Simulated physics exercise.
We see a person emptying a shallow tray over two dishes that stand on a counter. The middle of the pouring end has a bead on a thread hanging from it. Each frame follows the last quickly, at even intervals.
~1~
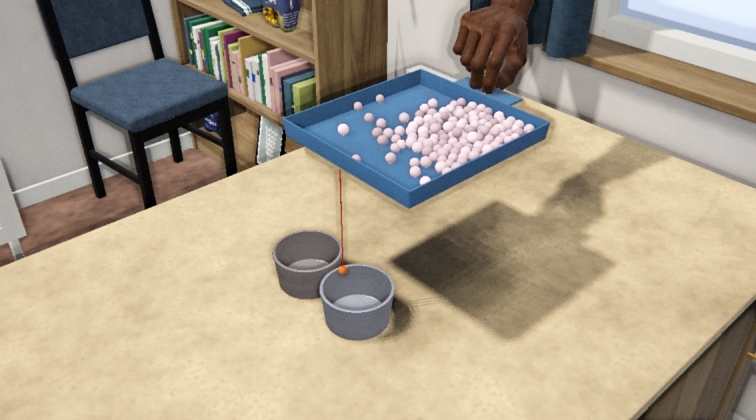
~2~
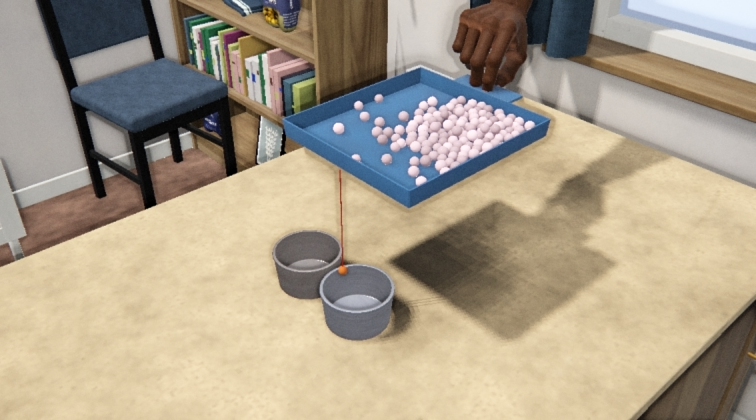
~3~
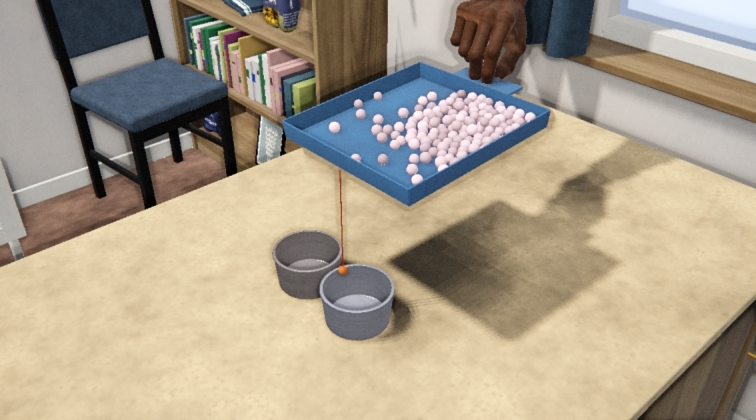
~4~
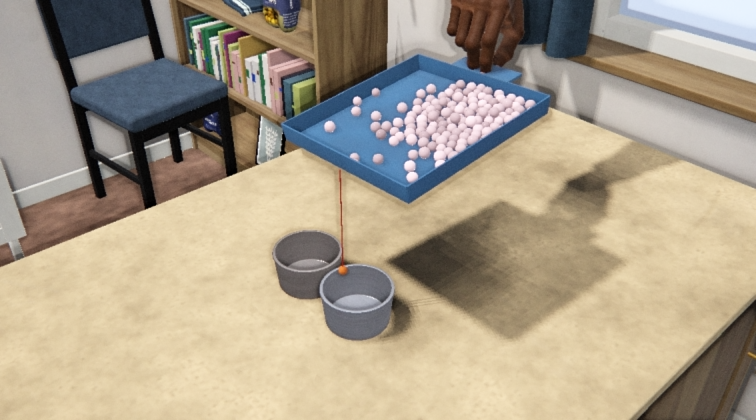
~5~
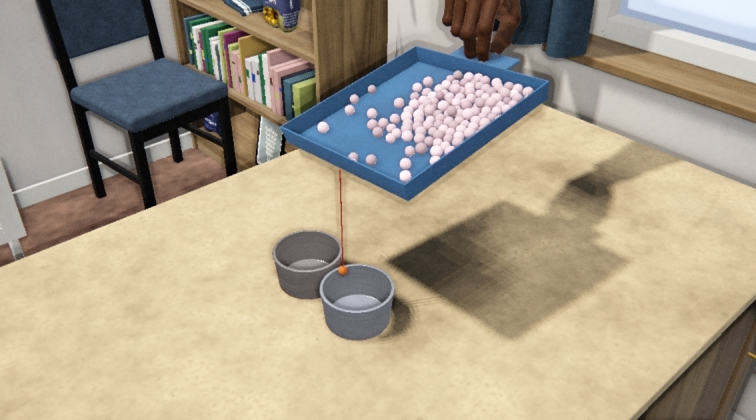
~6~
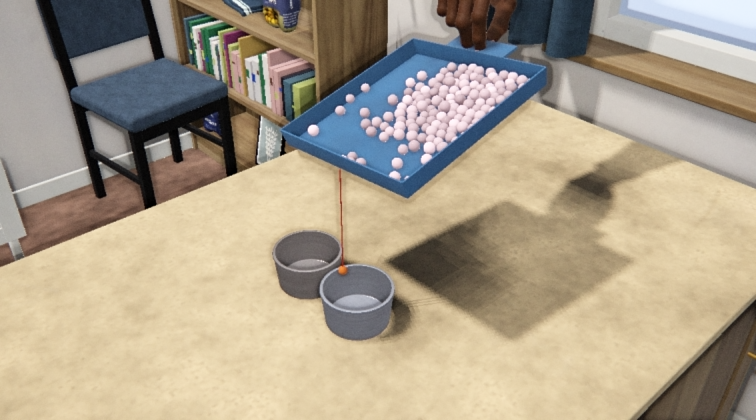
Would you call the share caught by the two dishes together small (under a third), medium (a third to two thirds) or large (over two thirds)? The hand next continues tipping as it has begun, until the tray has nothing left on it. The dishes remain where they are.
Medium.
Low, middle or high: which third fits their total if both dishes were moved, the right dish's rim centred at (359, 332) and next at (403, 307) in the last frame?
In order of the places: Less than a third, then less than a third.
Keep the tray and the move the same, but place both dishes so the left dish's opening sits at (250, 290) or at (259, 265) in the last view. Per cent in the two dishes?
Trial 1 around 10 percent, trial 2 around 40 percent.
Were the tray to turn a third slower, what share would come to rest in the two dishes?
It would be close to 40 per cent.
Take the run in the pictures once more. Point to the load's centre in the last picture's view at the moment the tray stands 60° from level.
Near (329, 129).
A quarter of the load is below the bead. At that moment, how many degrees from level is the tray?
It is at around 100 degrees by then.
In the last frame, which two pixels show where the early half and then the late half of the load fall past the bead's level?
Points: About (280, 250), then about (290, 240).
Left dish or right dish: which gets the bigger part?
That's going to be the one at left.
Soon, tray tipped steeply; nearly all on the tray; a stray few outside both; a stray few in the air.
A while on, tray tipped right over; about half on the tray; a small part in the left dish; a small part outside both; about a quarter in the air.
Towards the end, tray tipped past a quarter turn; about half in the left dish; about half outside both.
Finally, tray tipped past a quarter turn; none in the right dish; about half in the left dish; about half outside both.
